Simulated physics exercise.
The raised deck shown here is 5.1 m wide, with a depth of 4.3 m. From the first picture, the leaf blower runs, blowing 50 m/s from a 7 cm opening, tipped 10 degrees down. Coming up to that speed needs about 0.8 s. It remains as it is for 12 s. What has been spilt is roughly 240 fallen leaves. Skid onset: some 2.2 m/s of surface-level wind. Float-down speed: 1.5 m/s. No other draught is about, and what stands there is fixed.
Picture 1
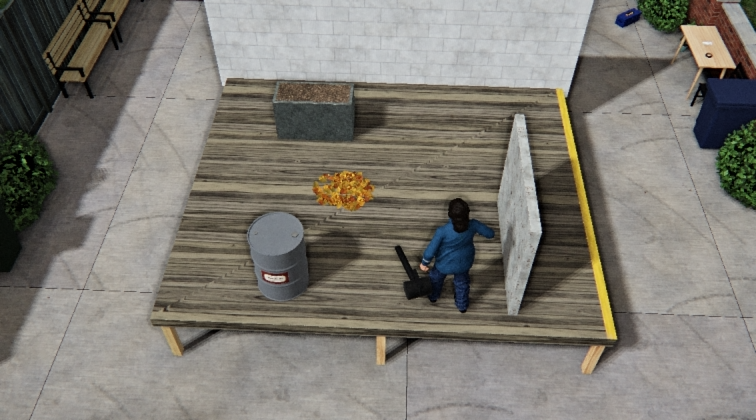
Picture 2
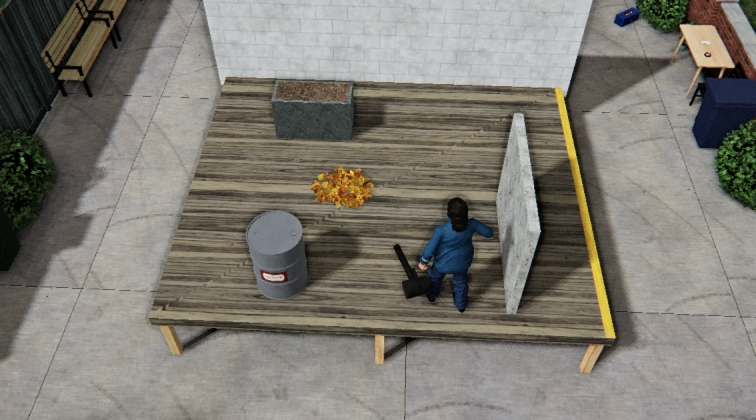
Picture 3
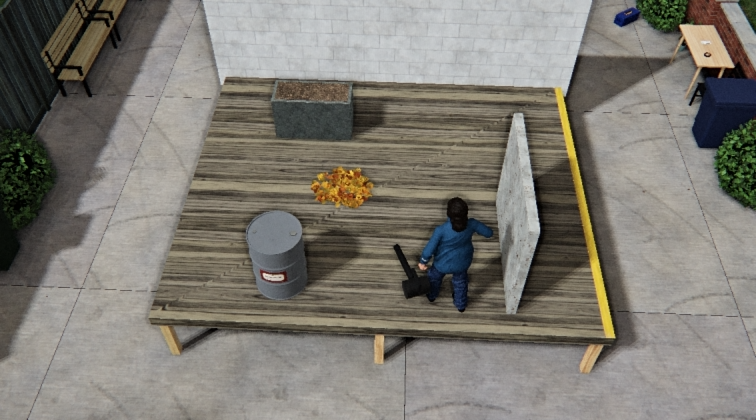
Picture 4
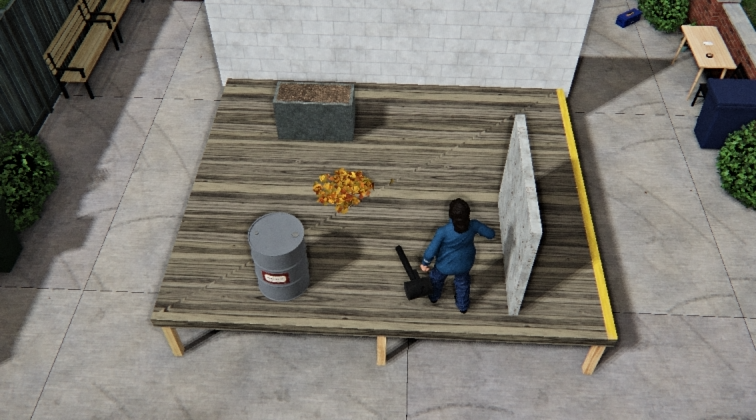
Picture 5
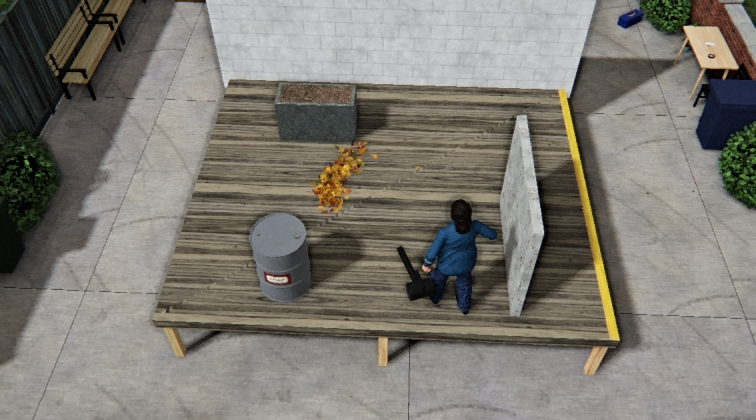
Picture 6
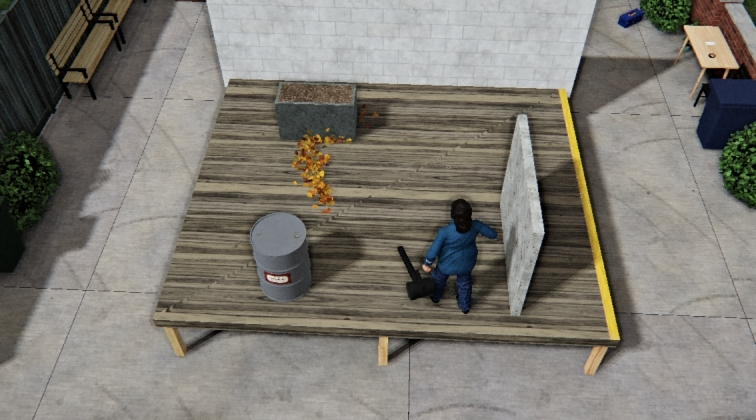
On a raised wooden deck, a person in blue holding a dark mallet stands beside an upright slab, with a small heap of orange leaves lying still between a barrel and a planter. The leaves begin to stir, then slide and scatter toward the planter in a loose, stretched trail.
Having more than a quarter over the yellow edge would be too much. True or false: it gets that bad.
False.
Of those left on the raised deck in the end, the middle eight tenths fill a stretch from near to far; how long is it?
The middle bunch covers about 1.6 m from near to far.
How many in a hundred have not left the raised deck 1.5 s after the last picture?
Roughly 50 per cent.
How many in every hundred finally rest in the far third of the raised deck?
Around 5 per cent.
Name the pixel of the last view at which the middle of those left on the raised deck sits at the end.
The middle is around pixel (272, 165).
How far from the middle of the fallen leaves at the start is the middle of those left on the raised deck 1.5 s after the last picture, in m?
My estimate is about 1.6 m.
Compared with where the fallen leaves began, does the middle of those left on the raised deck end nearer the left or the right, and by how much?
Leftward, some 1.0 m.
Then, 1.5 s after the last picture the count stands so, 0 % are over the yellow edge; the middle of those still in play is near (248, 141).
Then, 2.9 s after the last picture the count stands so, 0 % are over the yellow edge; the middle of those still in play is near (251, 147).
Then, 5.7 s after the last picture the count stands so, 0 % are over the yellow edge; the middle of those still in play is near (247, 147).
Then, 11.1 s after the last picture, at the end, 0 % are over the yellow edge; the middle of those still in play is near (272, 165).
